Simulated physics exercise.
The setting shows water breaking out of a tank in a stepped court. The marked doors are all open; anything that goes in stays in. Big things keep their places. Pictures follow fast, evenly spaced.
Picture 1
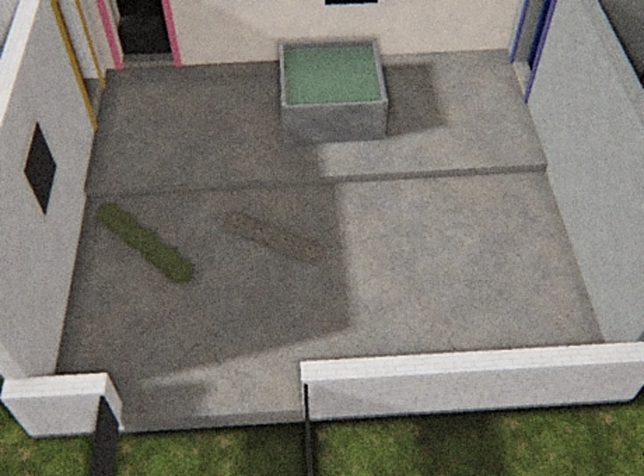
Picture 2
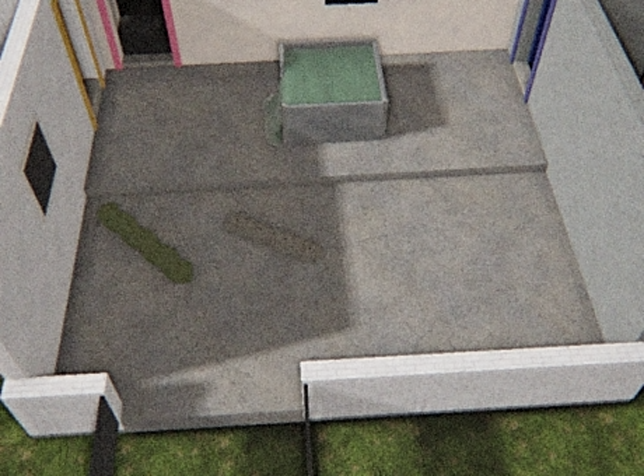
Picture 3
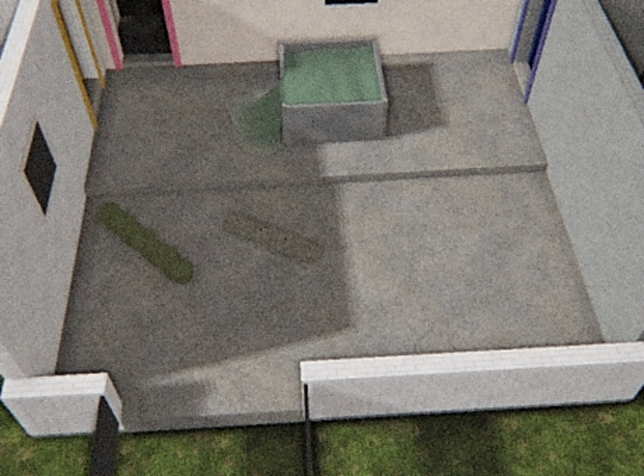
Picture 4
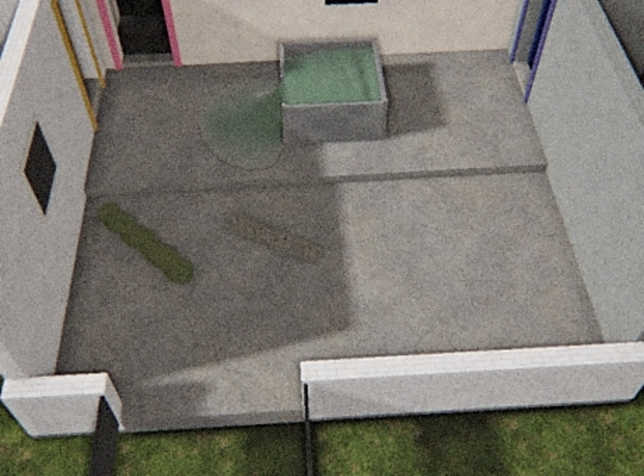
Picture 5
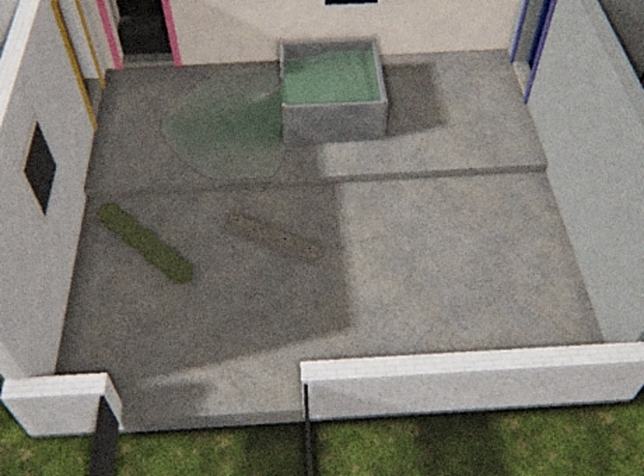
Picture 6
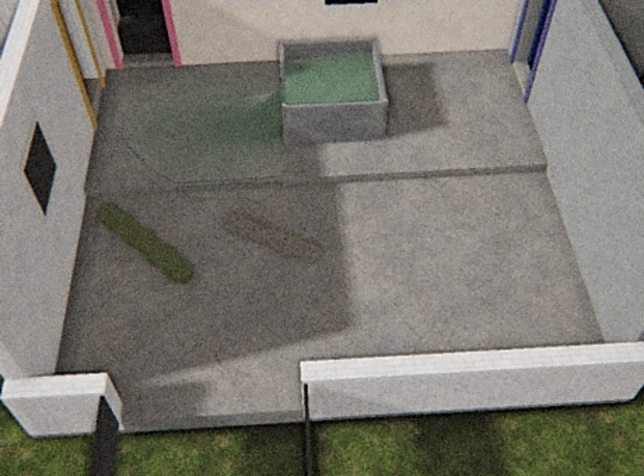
The footage shows a walled grey court where a square tank of green water sits whole and still, then water pours from its left side and spreads leftward in a widening, thinning sheet across the upper level.
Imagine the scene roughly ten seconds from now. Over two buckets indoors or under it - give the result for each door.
My prediction: The pink door passes two buckets. The blue door does not pass two buckets. The yellow door does not pass two buckets.
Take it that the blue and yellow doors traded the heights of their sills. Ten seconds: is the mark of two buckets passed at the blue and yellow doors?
Check - blue door: Does not overflow; yellow door: Spills past the limit.
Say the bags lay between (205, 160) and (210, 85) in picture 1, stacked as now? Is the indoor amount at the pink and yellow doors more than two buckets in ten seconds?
Results - pink door under the threshold, yellow door under the threshold.
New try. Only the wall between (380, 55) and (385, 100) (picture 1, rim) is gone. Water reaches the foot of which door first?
The blue door, I think.
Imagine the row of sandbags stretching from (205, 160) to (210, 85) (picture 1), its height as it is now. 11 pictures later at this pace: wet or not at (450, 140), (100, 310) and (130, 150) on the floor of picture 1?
Going point by point, I'd say left untouched, then waterlogged, then waterlogged.
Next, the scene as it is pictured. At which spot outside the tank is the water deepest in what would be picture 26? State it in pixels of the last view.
Pointing at (109, 212).
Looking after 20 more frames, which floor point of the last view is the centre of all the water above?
I'd mark it close to (197, 154).
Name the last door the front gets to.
I pick the blue-painted one.
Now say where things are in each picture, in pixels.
The tank at (331, 75) is whole and still, in the first picture.
Water pours out at (286, 107) and has run to (271, 98), in the second picture.
The front is at (239, 102), out from the gap at (286, 109), in the third picture.
Water pours out at (286, 110) and has run to (206, 111), in the fourth picture.
Water pours out at (286, 110) and has run to (168, 118), in the fifth picture.
The front is at (129, 136), out from the gap at (286, 111), in the sixth picture.
A moment on, water covers 25 % of the floor; the pink door wet at the sill, nothing in, the blue door not reached, the yellow door wet at the sill, nothing in.
Next, water covers 30 % of the floor; the pink door under two buckets in, the blue door not reached, the yellow door under two buckets in.
Then, water covers 40 % of the floor; the pink door over two buckets in, the blue door not reached, the yellow door under two buckets in.
Later, water covers 60 % of the floor; the pink door over two buckets in, the blue door not reached, the yellow door under two buckets in.
In the end, water covers 75 % of the floor; the pink door over two buckets in, the blue door wet at the sill, nothing in, the yellow door under two buckets in.
